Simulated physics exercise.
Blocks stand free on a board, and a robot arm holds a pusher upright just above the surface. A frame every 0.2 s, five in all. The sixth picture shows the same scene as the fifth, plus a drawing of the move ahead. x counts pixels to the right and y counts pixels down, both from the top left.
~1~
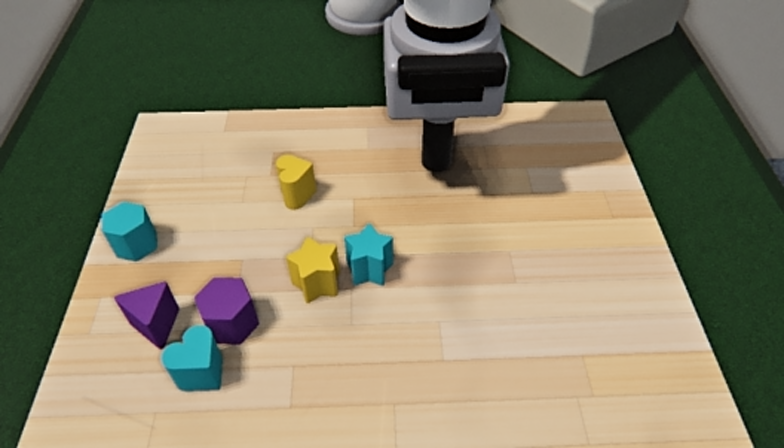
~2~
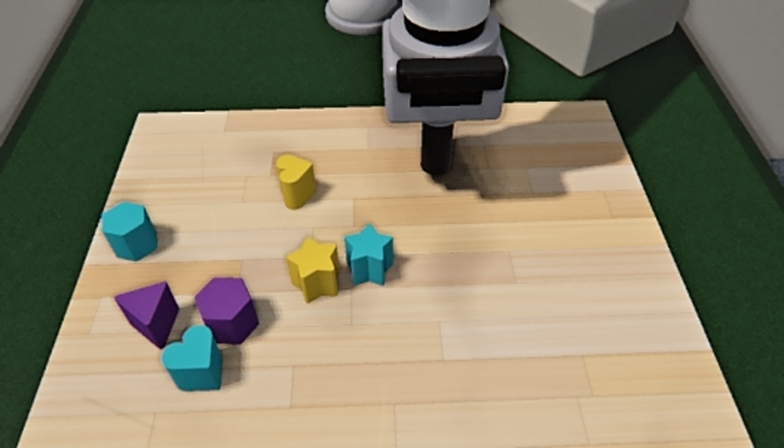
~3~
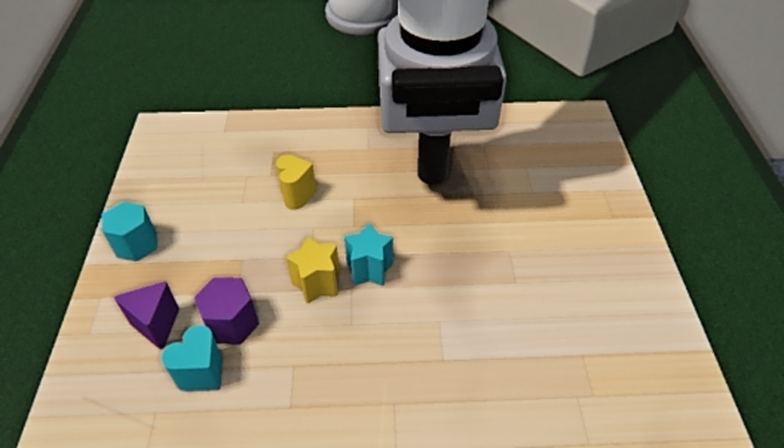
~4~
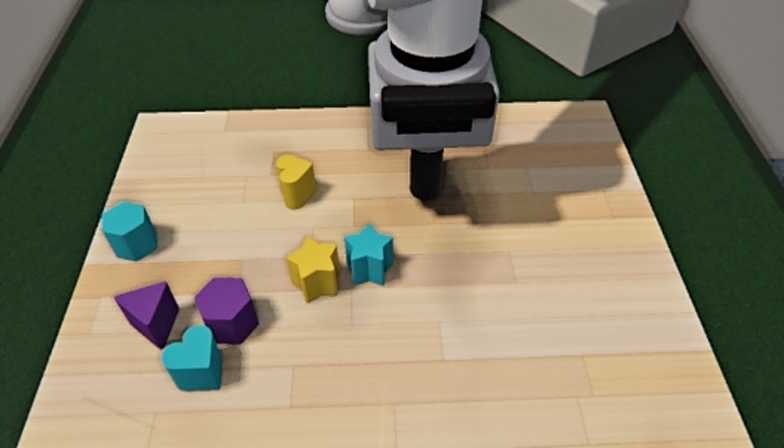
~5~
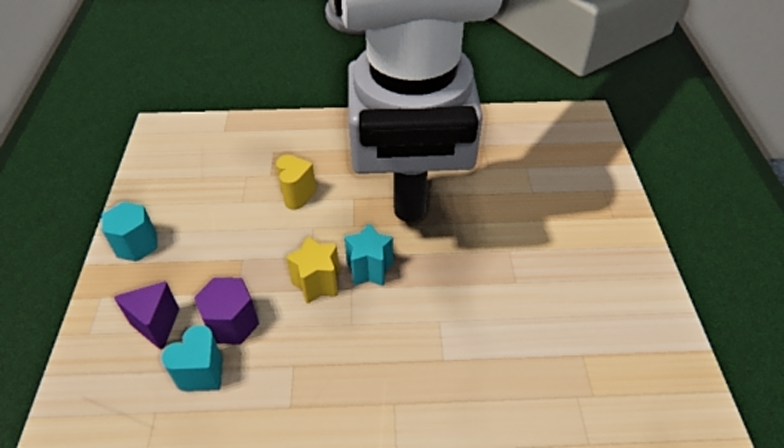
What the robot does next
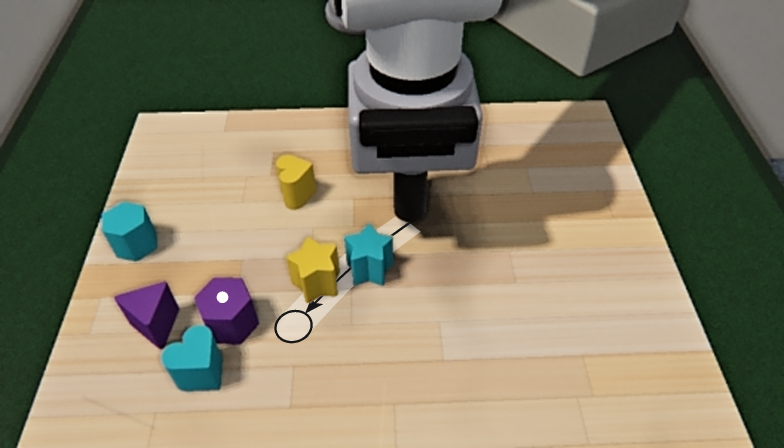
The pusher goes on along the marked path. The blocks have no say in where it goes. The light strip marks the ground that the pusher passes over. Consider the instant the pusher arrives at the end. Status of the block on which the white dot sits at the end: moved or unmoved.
The block on which the white dot sits will not stay where it is.
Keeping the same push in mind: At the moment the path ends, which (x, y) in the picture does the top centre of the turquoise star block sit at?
It should be at about (344, 290).
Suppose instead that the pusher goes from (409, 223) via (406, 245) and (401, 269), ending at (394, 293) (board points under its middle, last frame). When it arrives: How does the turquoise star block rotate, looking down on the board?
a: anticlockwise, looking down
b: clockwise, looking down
The one that fits is b, clockwise, looking down.
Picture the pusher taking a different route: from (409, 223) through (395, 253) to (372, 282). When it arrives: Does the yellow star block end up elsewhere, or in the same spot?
It gets displaced.
Path on the board, from (409, 223) via (370, 252) and (332, 286), ending at (294, 326); the dot is on the purple hexagonal block.
On the path given first. One third of the way, pusher at (370, 240); turquoise star block at (362, 251), turned 30° anticlockwise.
Two thirds of the way, pusher at (330, 274); yellow star block at (286, 269), turned 40° clockwise; turquoise star block at (348, 283), turned 75° anticlockwise.
At the end, pusher at (291, 315); turquoise heart in place; purple hexagonal block at (205, 299); yellow star block at (257, 284), turned 105° clockwise; turquoise star block at (344, 290), turned 105° anticlockwise.
